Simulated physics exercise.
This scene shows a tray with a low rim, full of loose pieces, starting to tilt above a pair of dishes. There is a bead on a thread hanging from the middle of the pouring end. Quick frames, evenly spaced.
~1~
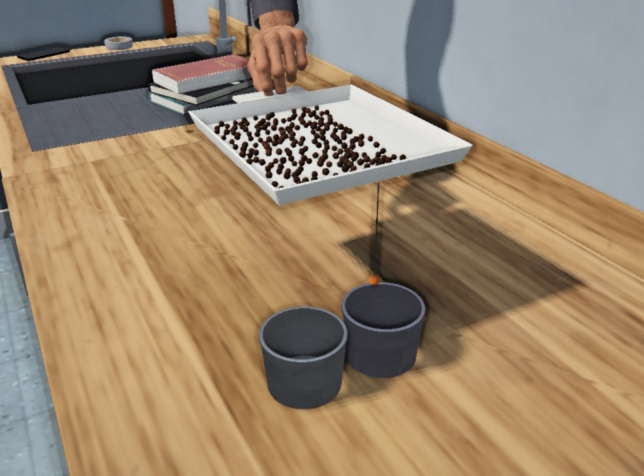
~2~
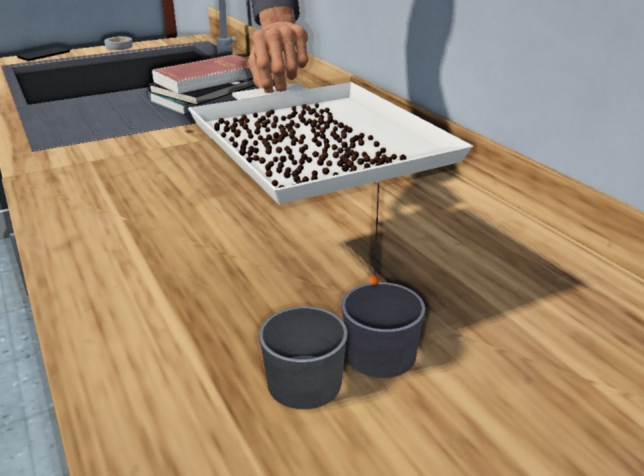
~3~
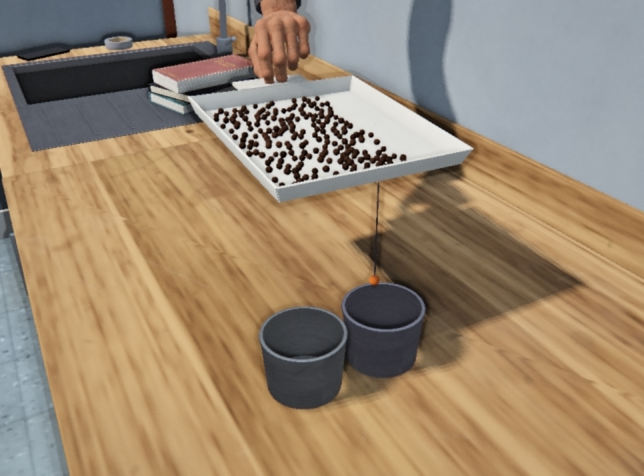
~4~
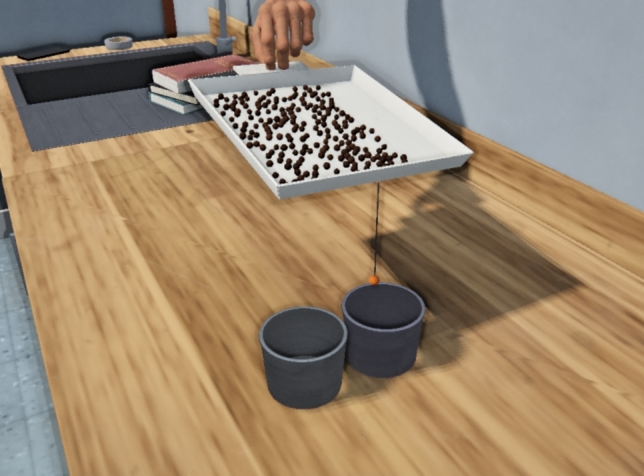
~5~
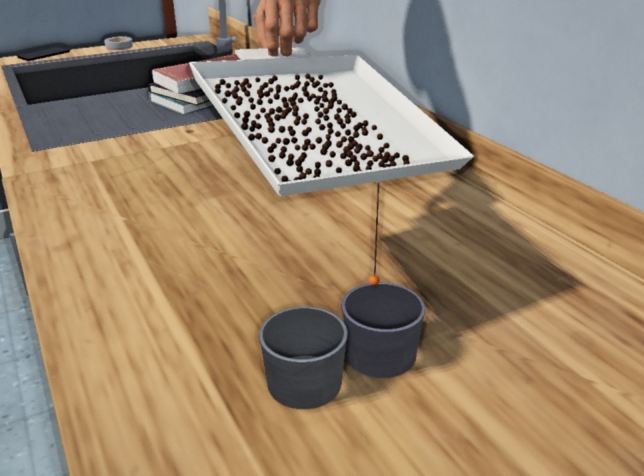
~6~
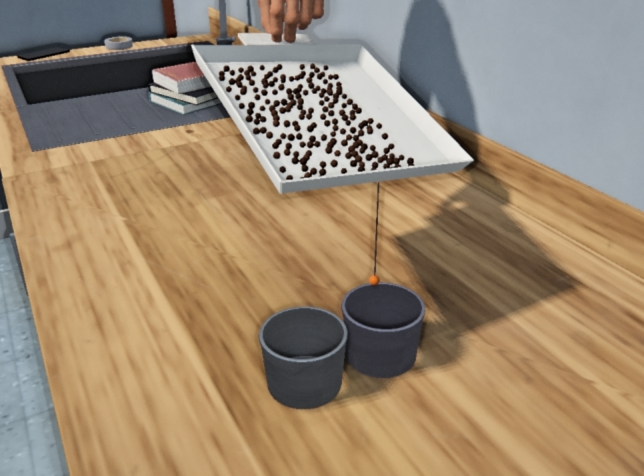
The clip opens on a hand holding a white tray of small dark brown berries level above two dark dishes on a wooden counter. The hand then raises the far end, tilting the tray gradually toward the dishes, and by the end many berries are shifting across the tipped surface.
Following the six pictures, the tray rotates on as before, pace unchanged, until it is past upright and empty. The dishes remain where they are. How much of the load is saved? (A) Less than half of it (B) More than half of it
Answer: A.
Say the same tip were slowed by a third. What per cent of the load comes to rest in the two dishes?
I'd say 10 percent or thereabouts.
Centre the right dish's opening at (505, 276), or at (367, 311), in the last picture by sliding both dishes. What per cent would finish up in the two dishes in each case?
Respectively 60 % and 0 %.
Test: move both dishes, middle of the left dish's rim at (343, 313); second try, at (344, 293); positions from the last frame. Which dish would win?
Try 1: The dish at right; try 2: The dish at right.
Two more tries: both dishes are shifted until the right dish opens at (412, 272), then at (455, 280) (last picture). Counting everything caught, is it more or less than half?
Short of half, then beyond half.
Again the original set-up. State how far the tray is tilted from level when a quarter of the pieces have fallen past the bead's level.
Roughly 75 degrees.
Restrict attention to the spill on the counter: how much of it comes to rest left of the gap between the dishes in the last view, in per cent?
Close to 0 %.
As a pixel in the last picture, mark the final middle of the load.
Resting centre, last frame: Roughly (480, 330).
Shortly afterwards, tray tipped steeply; the bulk on the tray; only a few outside both; a little in the air.
Next, tray tipped right over; a little on the tray; a little in the right dish; near two thirds outside both; near a quarter in the air.
Some moments later, tray tipped past a quarter turn; a little in the right dish; all but a few outside both.
In the end, tray tipped past a quarter turn; none at all in the left dish; a little in the right dish; all but a few outside both.
